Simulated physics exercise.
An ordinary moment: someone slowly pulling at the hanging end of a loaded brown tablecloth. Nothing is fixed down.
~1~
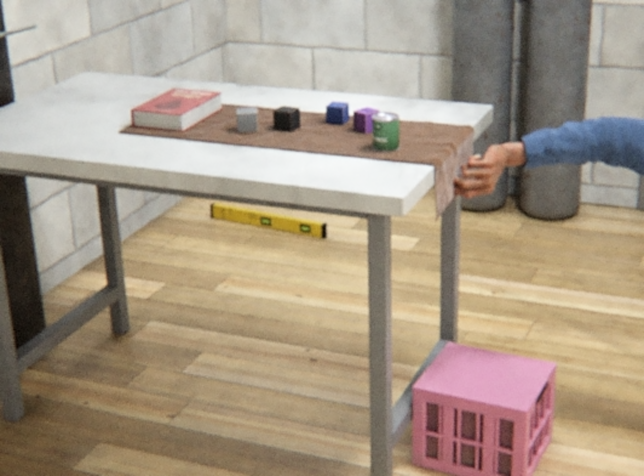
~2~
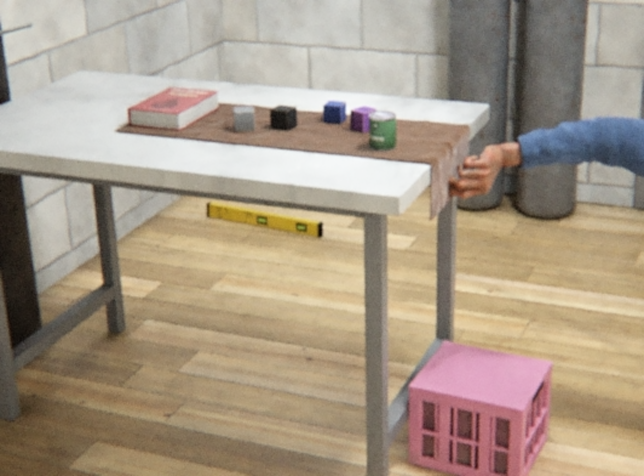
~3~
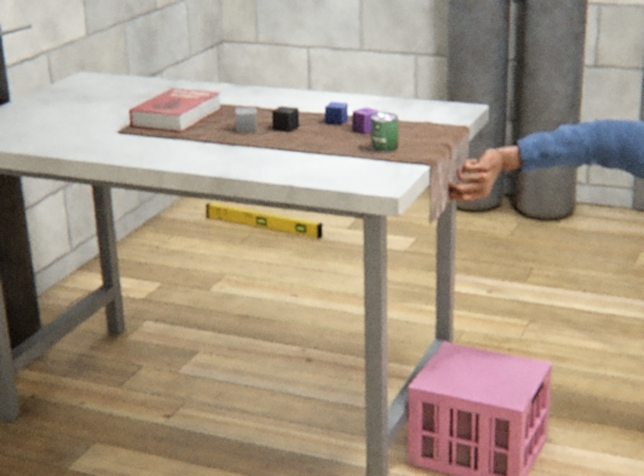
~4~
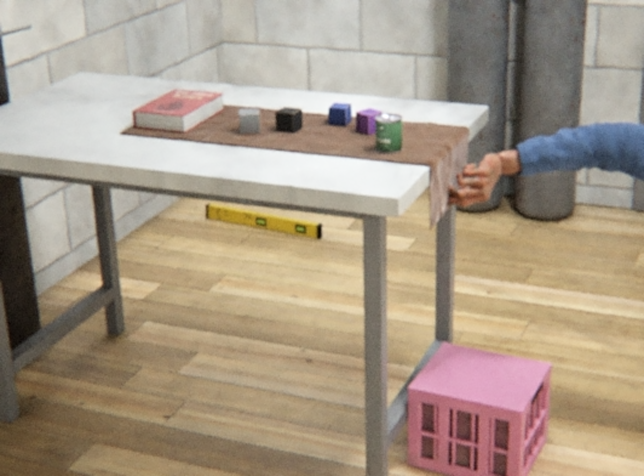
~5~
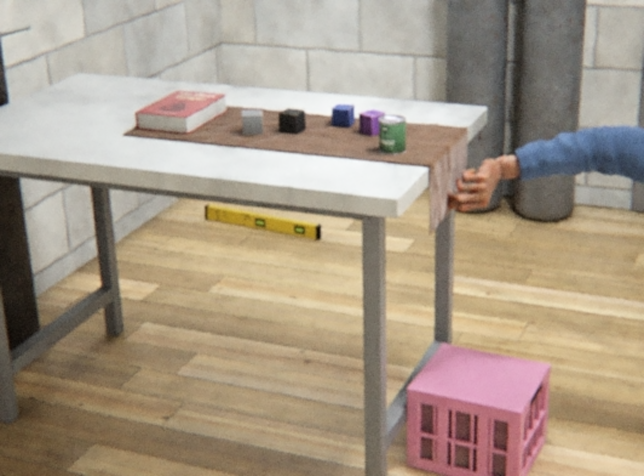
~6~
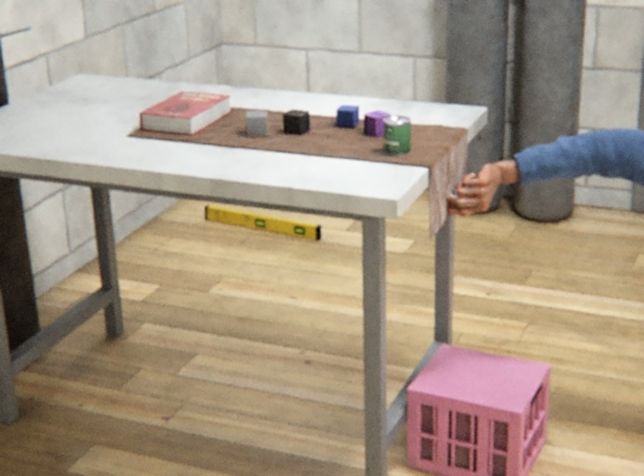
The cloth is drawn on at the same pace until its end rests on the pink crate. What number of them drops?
The count of fallen things is four.
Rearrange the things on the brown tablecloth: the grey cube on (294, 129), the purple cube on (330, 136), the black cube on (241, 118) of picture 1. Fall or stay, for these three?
The grey cube is carried off, the purple cube drops off, the black cube survives.
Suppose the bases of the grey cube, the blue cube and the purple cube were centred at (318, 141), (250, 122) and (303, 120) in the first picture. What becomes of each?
The grey cube is carried off, the blue cube survives, the purple cube falls.
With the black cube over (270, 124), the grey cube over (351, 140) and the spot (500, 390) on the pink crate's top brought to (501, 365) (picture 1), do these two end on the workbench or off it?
The black cube does not fall, the grey cube goes over.
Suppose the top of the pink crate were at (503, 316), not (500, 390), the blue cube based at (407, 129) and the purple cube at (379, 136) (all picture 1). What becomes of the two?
The blue cube tumbles off, the purple cube comes down.
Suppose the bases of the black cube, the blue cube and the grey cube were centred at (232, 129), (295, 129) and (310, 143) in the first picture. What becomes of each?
The black cube survives, the blue cube falls, the grey cube is carried off.
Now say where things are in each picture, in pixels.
In the first frame, hem (435, 222); green can (386, 116); purple cube (367, 110); blue cube (338, 104); black cube (286, 109); grey cube (247, 110); top of the crate (500, 390).
In the second frame, hem (429, 221); green can (383, 115).
In the third frame, hem (430, 225); purple cube (365, 110).
In the fourth frame, hem (430, 230); blue cube (340, 105); top of the crate (495, 391).
In the fifth frame, hem (430, 235); black cube (292, 111).
In the sixth frame, hem (430, 240); green can (397, 119); purple cube (377, 113); blue cube (348, 107); black cube (296, 112); grey cube (257, 114).
Early on, hem near (450, 278); green can gone.
Midway, hem near (451, 329); green can, purple cube and blue cube gone.
Near the end, hem on the crate; green can, purple cube, blue cube and black cube gone.
Finally, hem on the crate; green can, purple cube, blue cube and black cube gone. It carries off four.
